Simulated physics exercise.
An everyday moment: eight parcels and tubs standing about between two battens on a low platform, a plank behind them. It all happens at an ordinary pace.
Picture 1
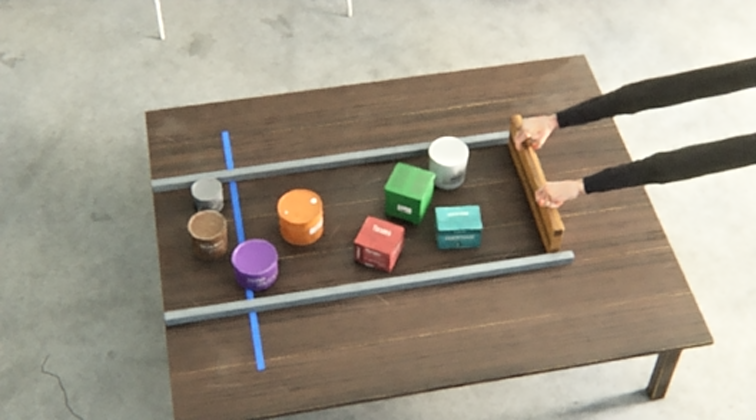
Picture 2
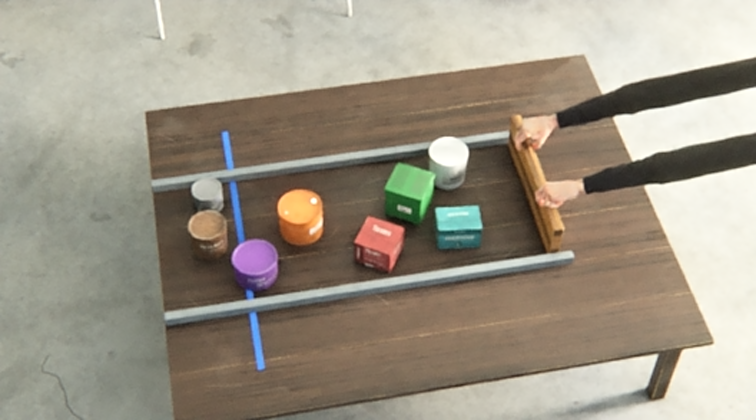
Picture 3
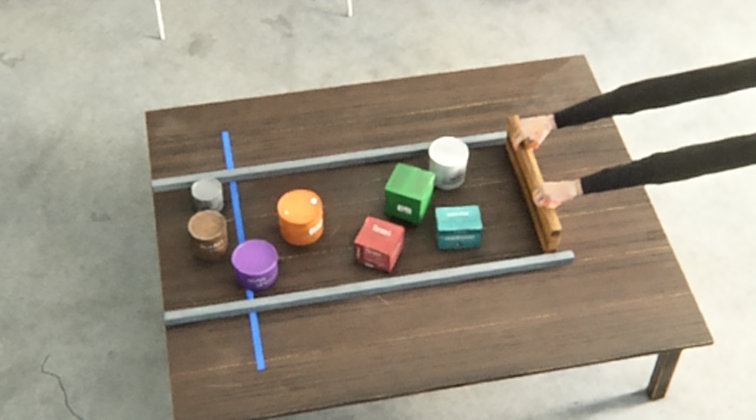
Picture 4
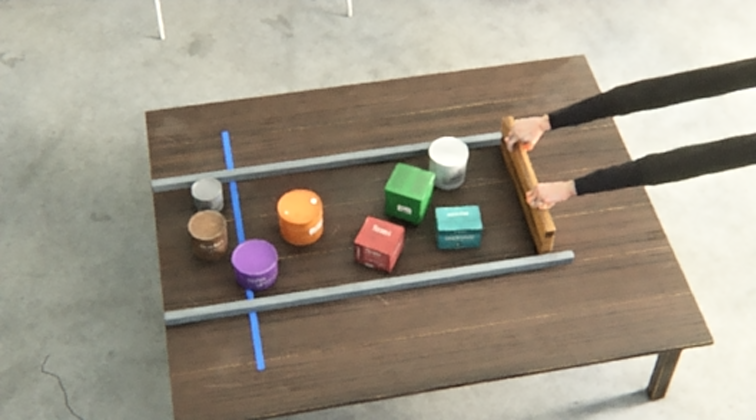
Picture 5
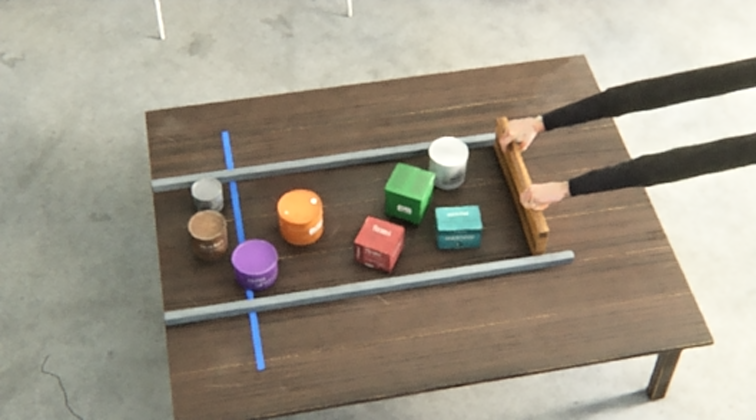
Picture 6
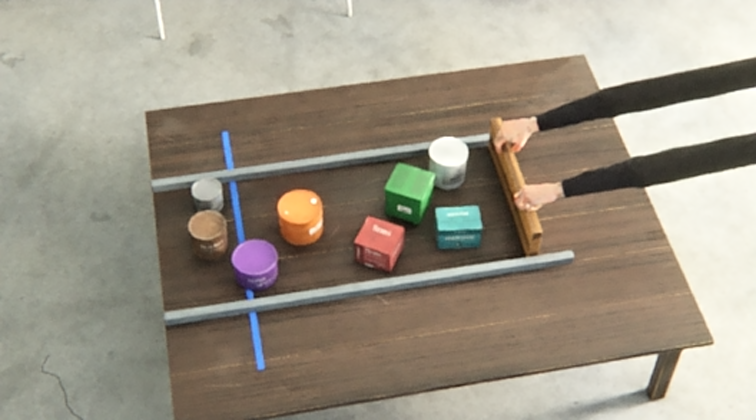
Two hands sliding a wooden plank slightly left between two grey battens, eight colourful tubs and boxes standing still on a dark tabletop.
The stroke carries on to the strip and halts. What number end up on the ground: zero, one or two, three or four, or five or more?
Here the number that fall off is one or two.
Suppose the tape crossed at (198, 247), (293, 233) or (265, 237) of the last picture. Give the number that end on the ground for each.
In that order 5, 0 and 0.
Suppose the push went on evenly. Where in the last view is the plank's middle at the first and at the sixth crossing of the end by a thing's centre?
At (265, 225) for the first, at (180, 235) for the sixth.
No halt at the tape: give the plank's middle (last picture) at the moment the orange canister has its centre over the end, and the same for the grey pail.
About (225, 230), and (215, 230) for the other.
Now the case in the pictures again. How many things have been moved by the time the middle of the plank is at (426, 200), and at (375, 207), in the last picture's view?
By then 4, and 4.
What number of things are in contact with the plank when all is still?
That makes 3.
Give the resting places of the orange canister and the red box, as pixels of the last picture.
The orange canister stops around (178, 234); the red box around (183, 280).
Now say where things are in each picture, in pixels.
The first frame shows brown pail (209, 236); grey pail (208, 197); purple pail (256, 266); plank (534, 184); tape (242, 241).
The second frame shows grey pail (208, 197); orange canister (301, 218).
The third frame shows purple pail (256, 266); white pail (448, 164).
The fourth frame shows brown pail (209, 236); red box (379, 245).
The fifth frame shows grey pail (208, 197); plank (520, 186).
The sixth frame shows brown pail (209, 236); grey pail (208, 197); purple pail (256, 266); plank (514, 187); tape (242, 241).
Soon after, none off yet; brown pail at rest near (209, 236); grey pail at rest near (208, 197); purple pail at rest near (256, 266).
In the end, the number that fall off is one or two; gone, purple pail and brown pail.
